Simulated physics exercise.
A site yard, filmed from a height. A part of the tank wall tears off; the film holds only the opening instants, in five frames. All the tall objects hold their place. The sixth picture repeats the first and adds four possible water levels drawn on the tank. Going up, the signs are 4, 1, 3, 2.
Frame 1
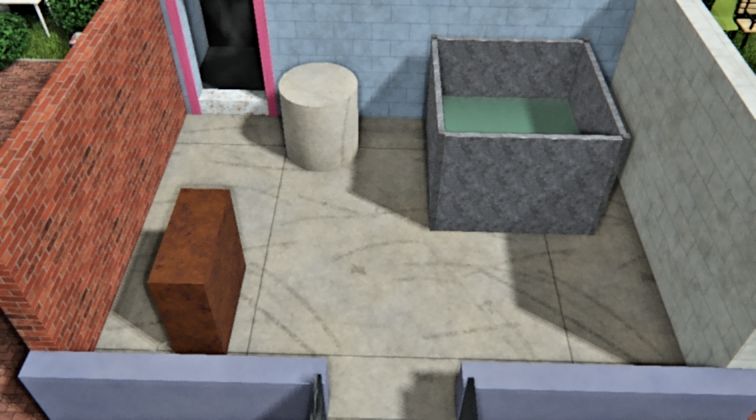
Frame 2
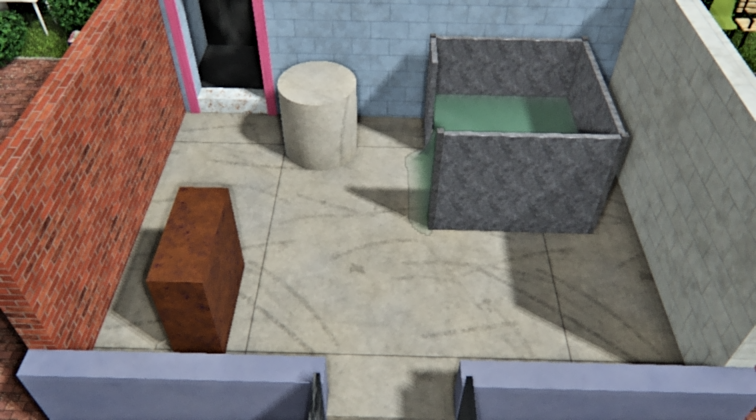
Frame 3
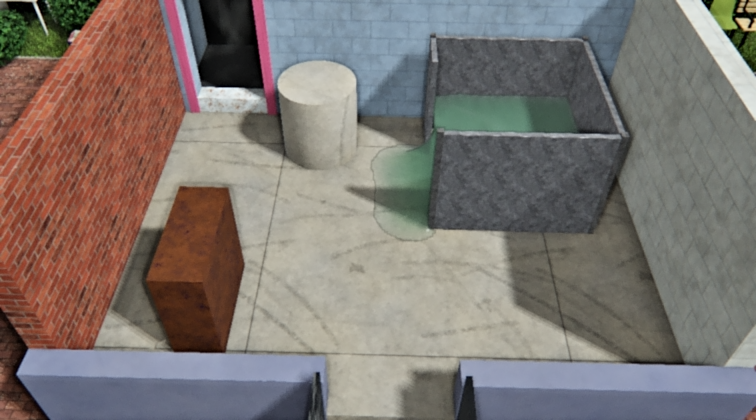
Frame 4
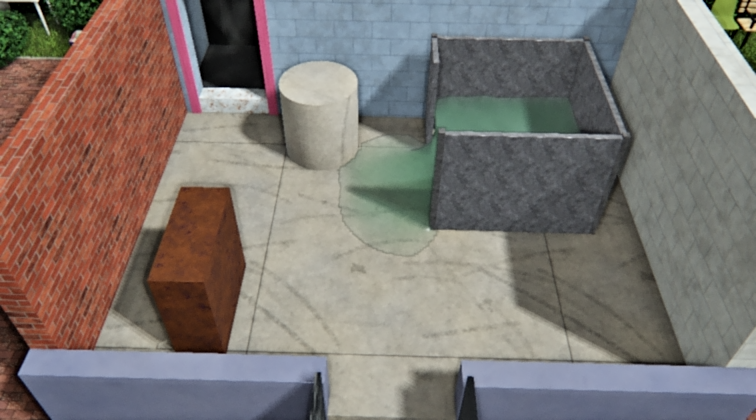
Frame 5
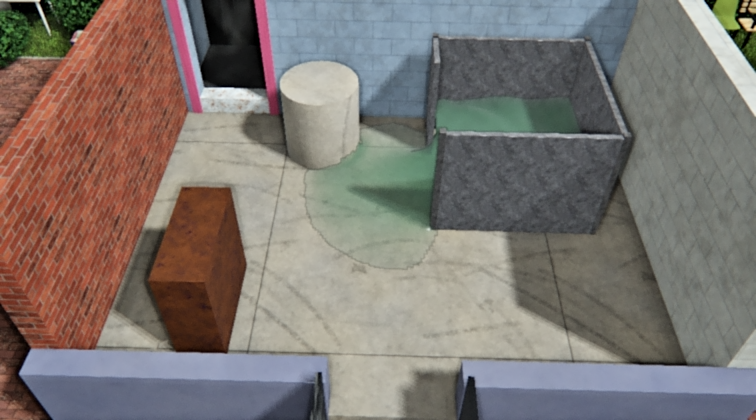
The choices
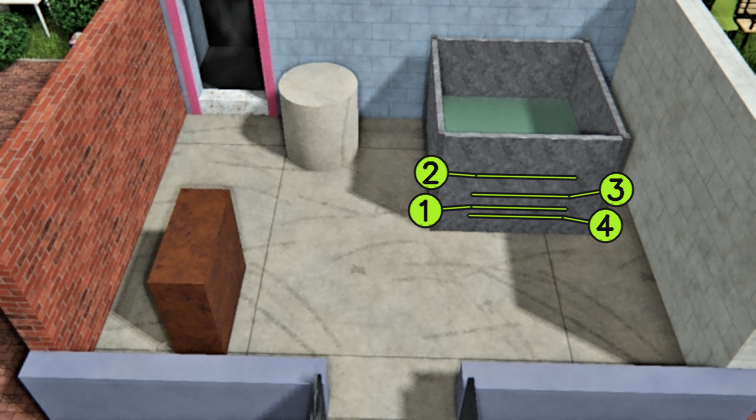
In a walled yard, greenish water pours from a dark tank's left side and spreads leftward.
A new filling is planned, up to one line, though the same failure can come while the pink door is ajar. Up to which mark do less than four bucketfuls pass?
2.
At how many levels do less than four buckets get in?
All of them.
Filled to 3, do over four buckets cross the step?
No, that is safe.
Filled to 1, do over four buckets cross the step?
No, not at all.
In lime, 1 at (518, 207); 2 at (525, 176); 3 at (521, 195); 4 at (516, 216); from the bottom up 4, 1, 3, 2.
With 1, nothing gets over.
With 2, a bucket or two gets in.
With 3, nothing gets over.
With 4, nothing gets over.
